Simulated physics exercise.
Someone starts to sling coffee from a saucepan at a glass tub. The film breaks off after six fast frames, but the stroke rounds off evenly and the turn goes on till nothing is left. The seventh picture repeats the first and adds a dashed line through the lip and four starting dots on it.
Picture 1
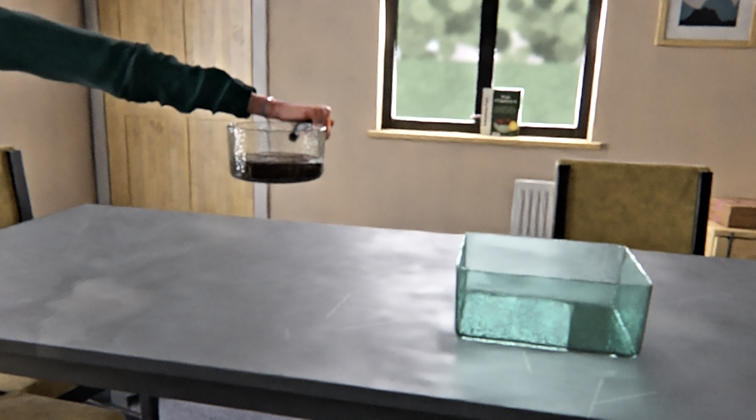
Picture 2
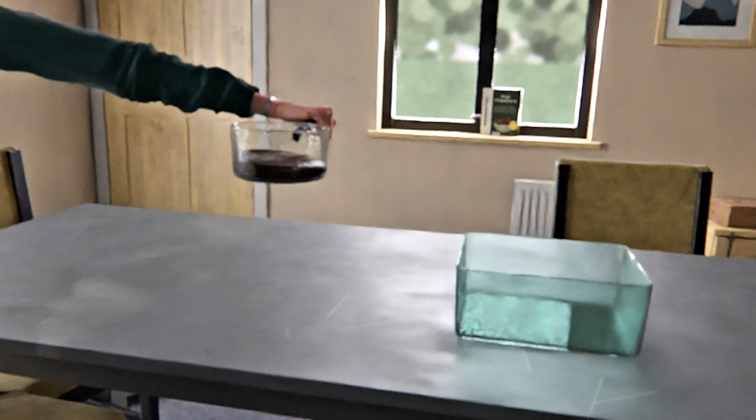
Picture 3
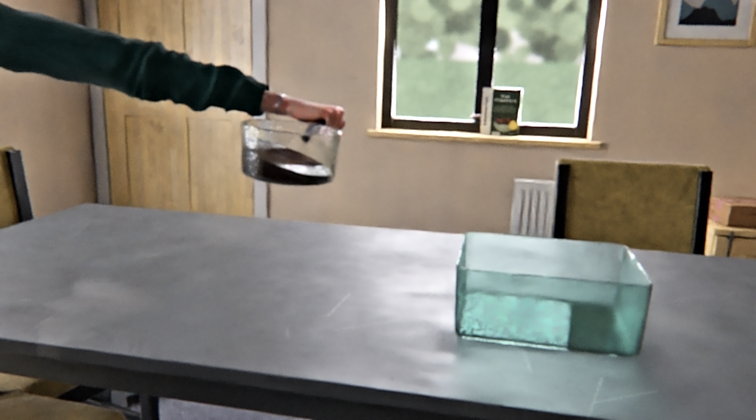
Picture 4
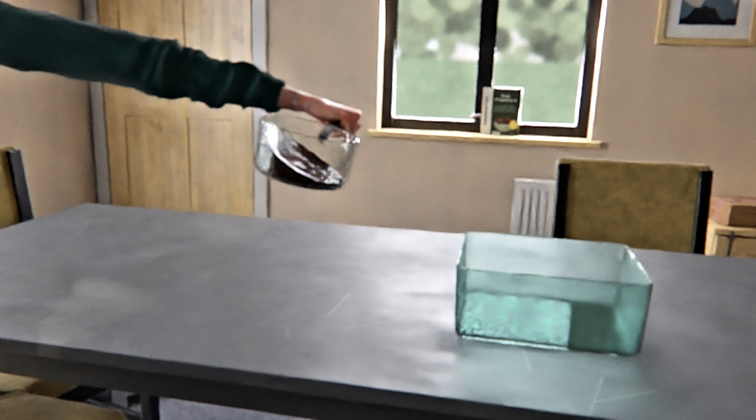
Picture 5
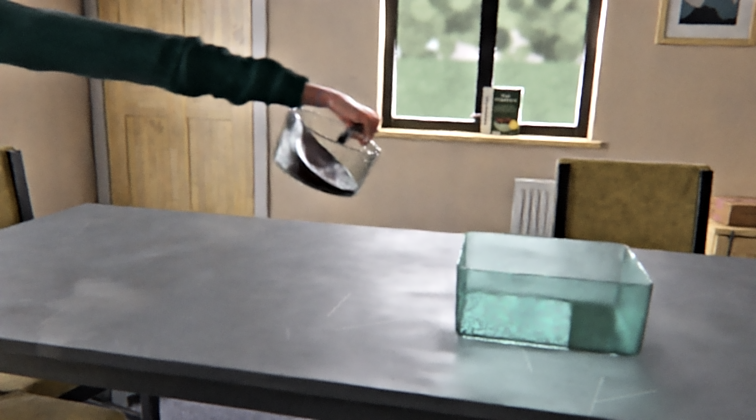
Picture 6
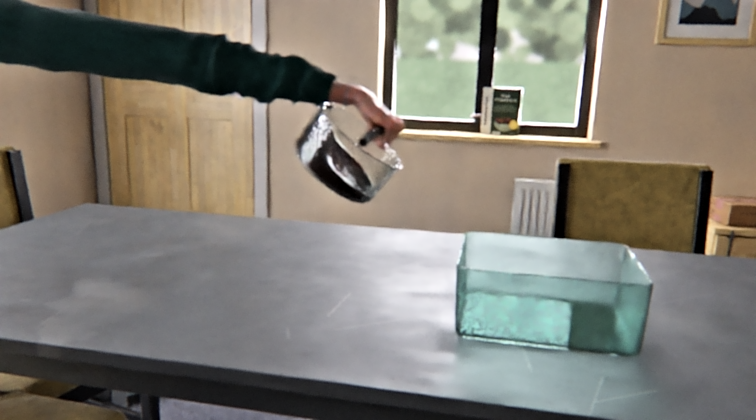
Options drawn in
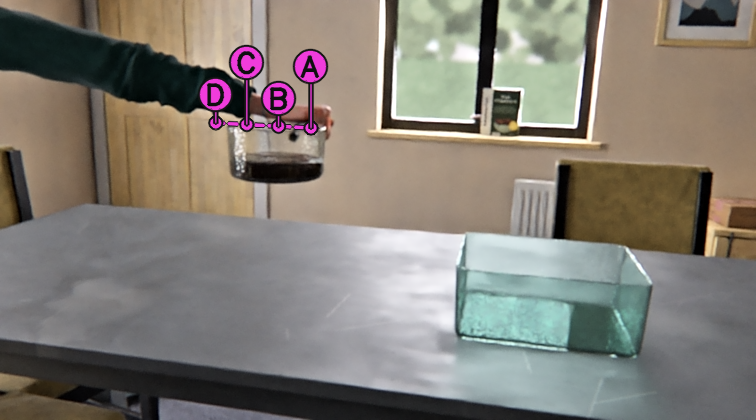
At the start, a hand in a dark green sleeve holds a clear pan of dark coffee upright above a grey table, left of a greenish glass tub. The arm then moves right, tilting the pan more and more toward the tub, while the coffee shifts inside and stays in the pan.
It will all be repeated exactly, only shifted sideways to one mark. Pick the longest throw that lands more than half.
Dot B.
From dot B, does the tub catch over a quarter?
Yes, it does.
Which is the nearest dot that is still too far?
Dot C.
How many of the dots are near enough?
Two of the four.
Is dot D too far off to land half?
Yes, it does.
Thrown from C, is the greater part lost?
Yes.
On the marked copy, A at (310, 128); B at (278, 126); C at (246, 124); D at (215, 122).
With A, about 78 % lands in the tub, 17 % falls short and 5 % goes beside or beyond.
With B, about 65 % lands in the tub, 30 % falls short and 5 % goes beside or beyond.
With C, about 37 % lands in the tub, 55 % falls short and 9 % goes beside or beyond.
With D, about 16 % lands in the tub, 79 % falls short and 6 % goes beside or beyond.
